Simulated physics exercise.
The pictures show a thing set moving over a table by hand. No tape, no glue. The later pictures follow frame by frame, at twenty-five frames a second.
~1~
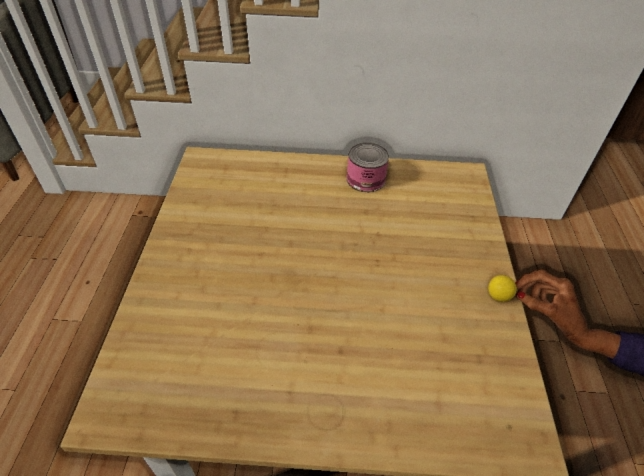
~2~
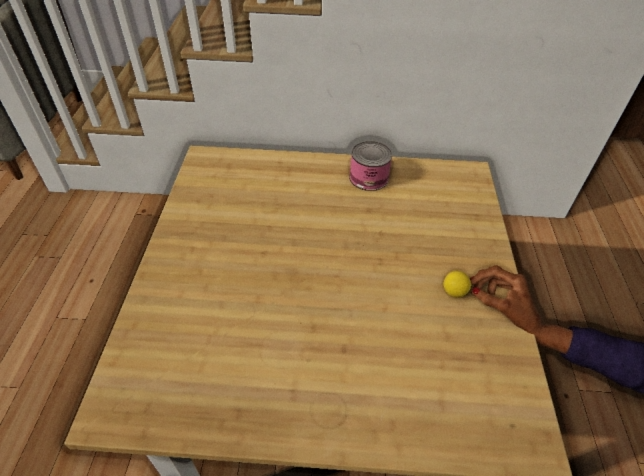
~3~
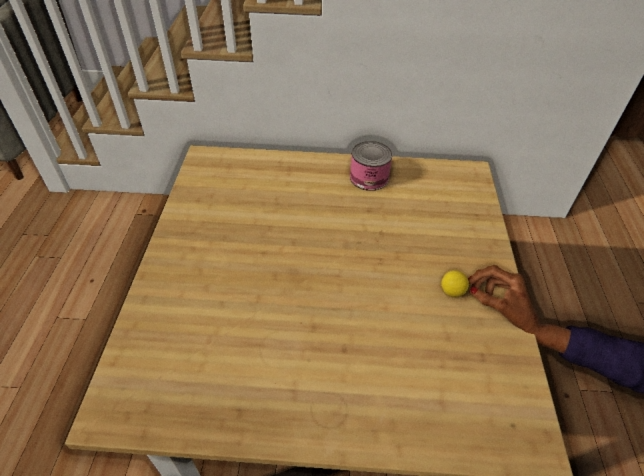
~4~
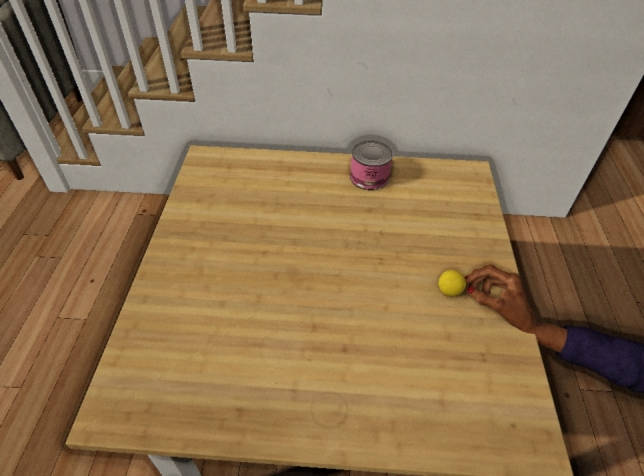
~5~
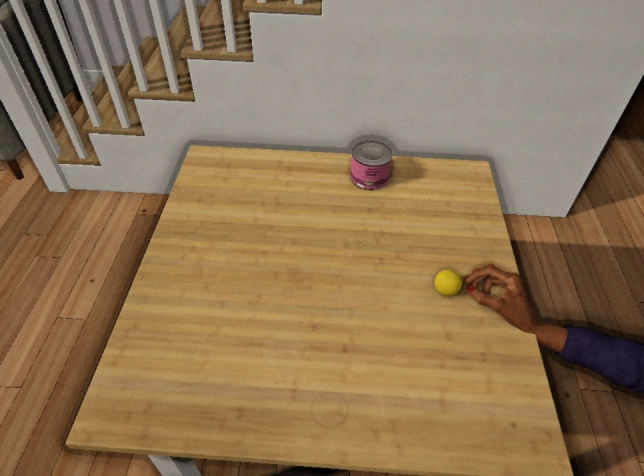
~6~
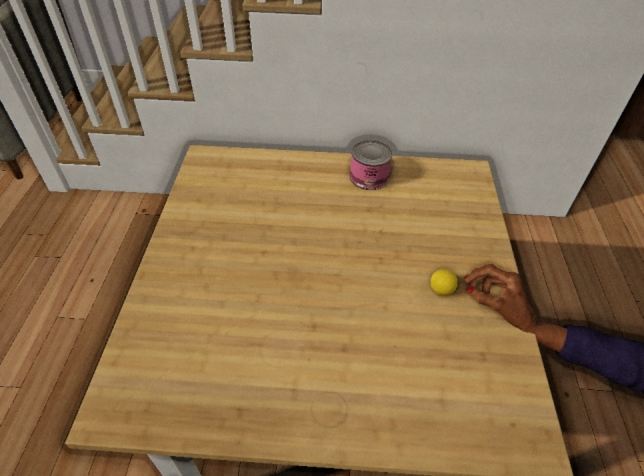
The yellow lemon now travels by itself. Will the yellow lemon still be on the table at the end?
The yellow lemon remains on top.
Then, 0.20 s later than the last frame, yellow lemon moved about its own width near (426, 281).
Then, 0.60 s later than the last frame, yellow lemon moved well along near (395, 279).
Then, 0.90 s later than the last frame, yellow lemon moved well along near (377, 278).
Then, 1.50 s later than the last frame, yellow lemon moved well along near (353, 277).
When it is over, moved from the start, yellow lemon. End places, in pixels of the last picture, yellow lemon near (344, 276).
